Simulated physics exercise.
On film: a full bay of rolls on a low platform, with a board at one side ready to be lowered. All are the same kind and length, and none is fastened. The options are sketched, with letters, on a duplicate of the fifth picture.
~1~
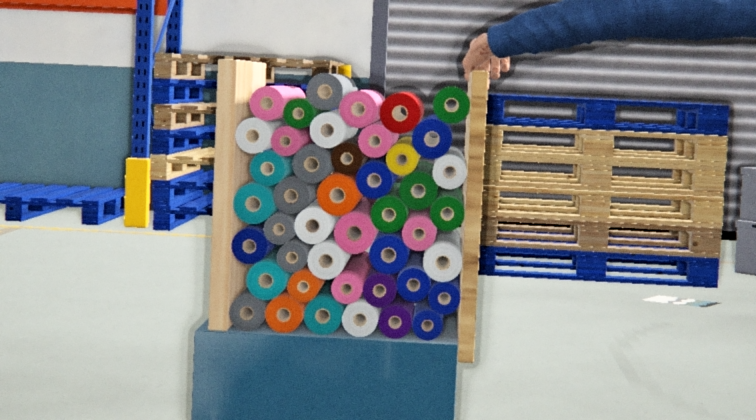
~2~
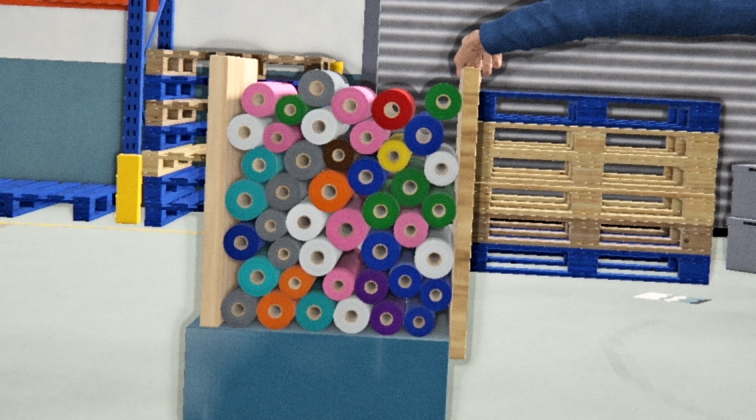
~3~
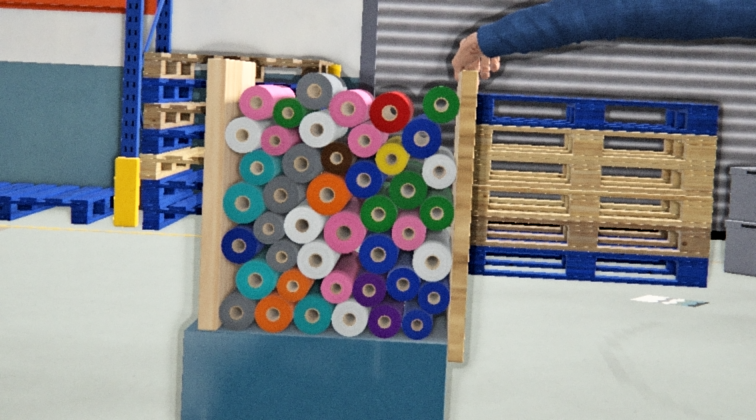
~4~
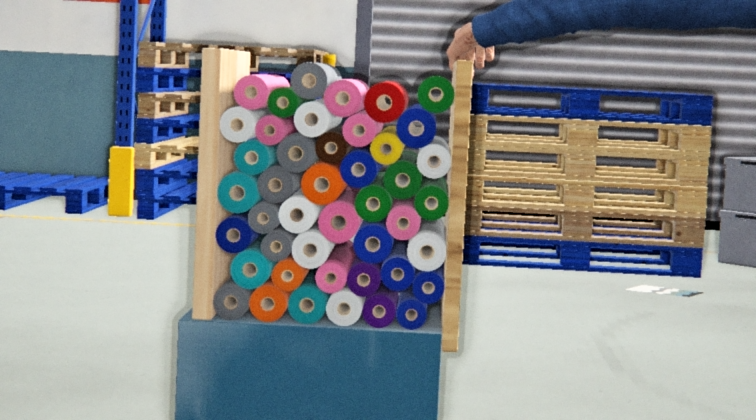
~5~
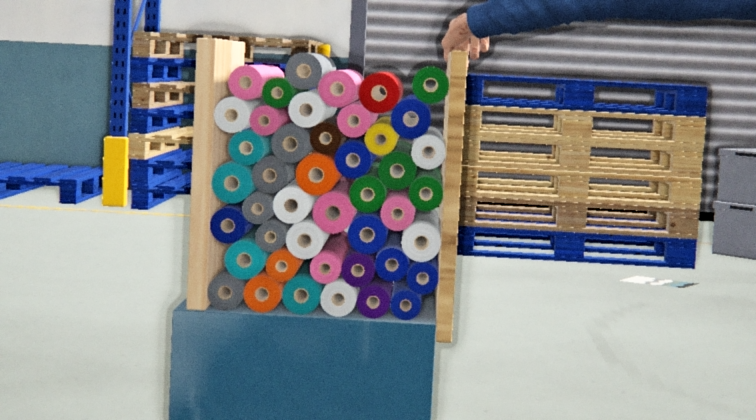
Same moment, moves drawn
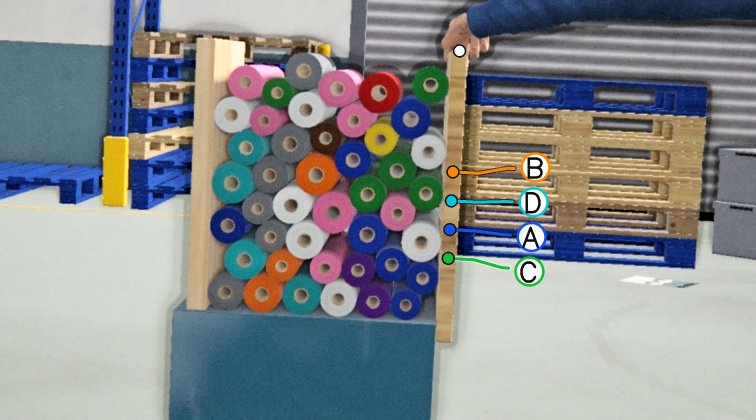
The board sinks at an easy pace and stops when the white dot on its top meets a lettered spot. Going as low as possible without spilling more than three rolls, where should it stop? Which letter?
The lowest mark that will do is B.
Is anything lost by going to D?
Yes, at D.
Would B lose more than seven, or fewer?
Fewer than seven.
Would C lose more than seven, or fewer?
It loses more than seven.
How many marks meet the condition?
The number is one.
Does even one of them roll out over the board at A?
Yes, at A.
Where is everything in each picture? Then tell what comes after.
An orange roll (303, 286); a grey roll (292, 257); a white roll (313, 226), in the first picture.
A white roll (305, 222); a turquoise roll (245, 200), in the second picture.
A grey roll (301, 164); a pink roll (276, 141), in the third picture.
A pink roll (342, 98); side board (455, 195), in the fourth picture.
A grey roll (225, 292); a blue roll (406, 305); an orange roll (282, 266), in the fifth picture.
On the marked copy, A at (450, 230); B at (453, 172); C at (448, 258); D at (451, 201); the white dot at (460, 51).
With B. Early on, top of the board (449, 106).
Further on, top of the board (445, 169).
At the end, top of the board (445, 171), one out over the board.
As for the rest, A more than three out over the board; C more than three out over the board; D four out over the board.
